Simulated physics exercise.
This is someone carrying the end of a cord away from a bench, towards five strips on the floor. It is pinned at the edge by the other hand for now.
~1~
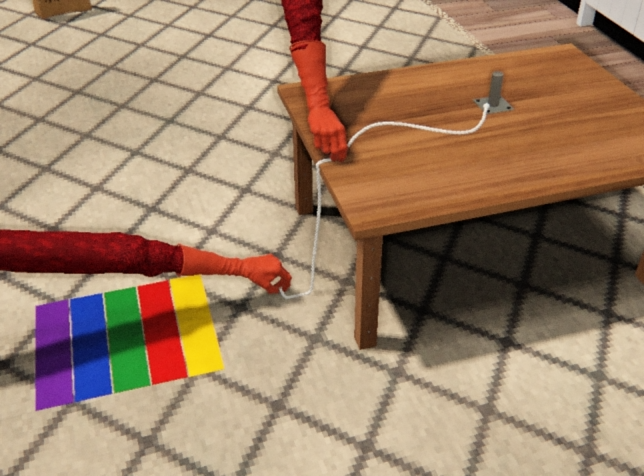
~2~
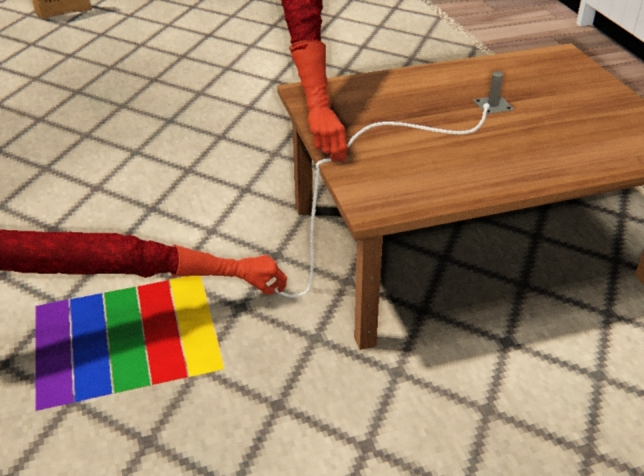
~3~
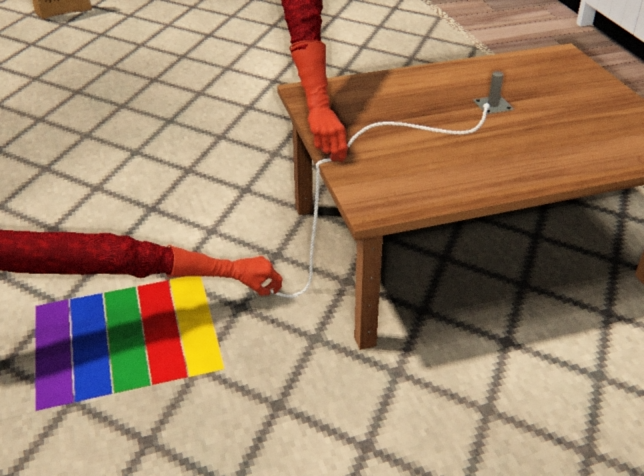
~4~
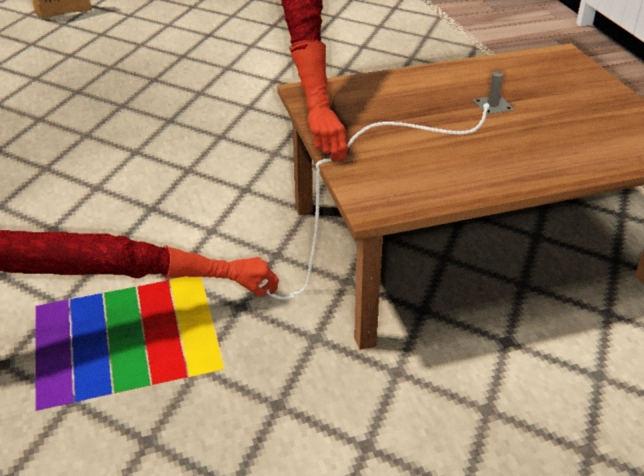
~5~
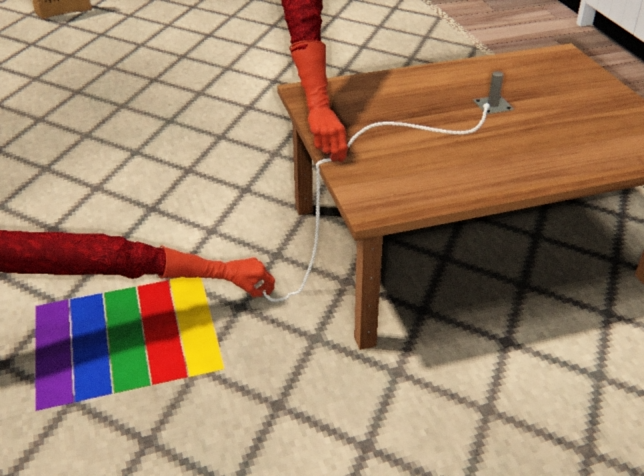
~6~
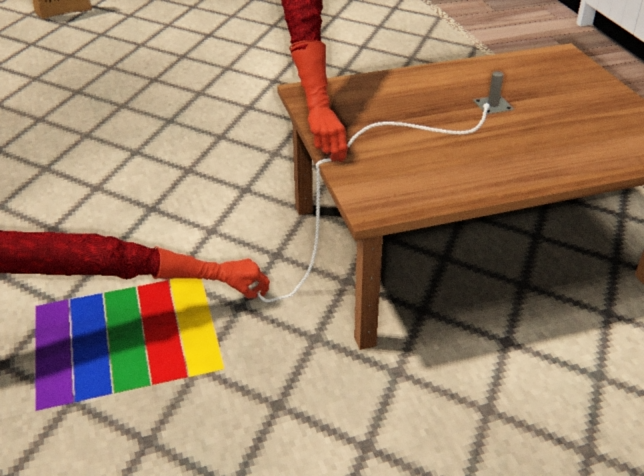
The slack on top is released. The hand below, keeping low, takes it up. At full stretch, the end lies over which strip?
Over the green strip.
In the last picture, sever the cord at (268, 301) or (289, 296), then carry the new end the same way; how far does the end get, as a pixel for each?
Around (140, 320) for the first cut and around (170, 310) for the second.
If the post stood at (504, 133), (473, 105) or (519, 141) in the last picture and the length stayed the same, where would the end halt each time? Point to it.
In pixels, the answers are (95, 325), (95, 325) and (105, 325).
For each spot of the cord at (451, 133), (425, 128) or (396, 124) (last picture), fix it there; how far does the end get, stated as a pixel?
Near (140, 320), then (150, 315), then (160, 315).
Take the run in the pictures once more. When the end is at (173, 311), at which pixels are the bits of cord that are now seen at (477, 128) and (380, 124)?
Mark one about (447, 116), mark two about (357, 139).
Soon after, end near (173, 311); over red.
After that, end near (138, 318); over green.
At the stop, end near (118, 323); over green. It halts on the green strip.
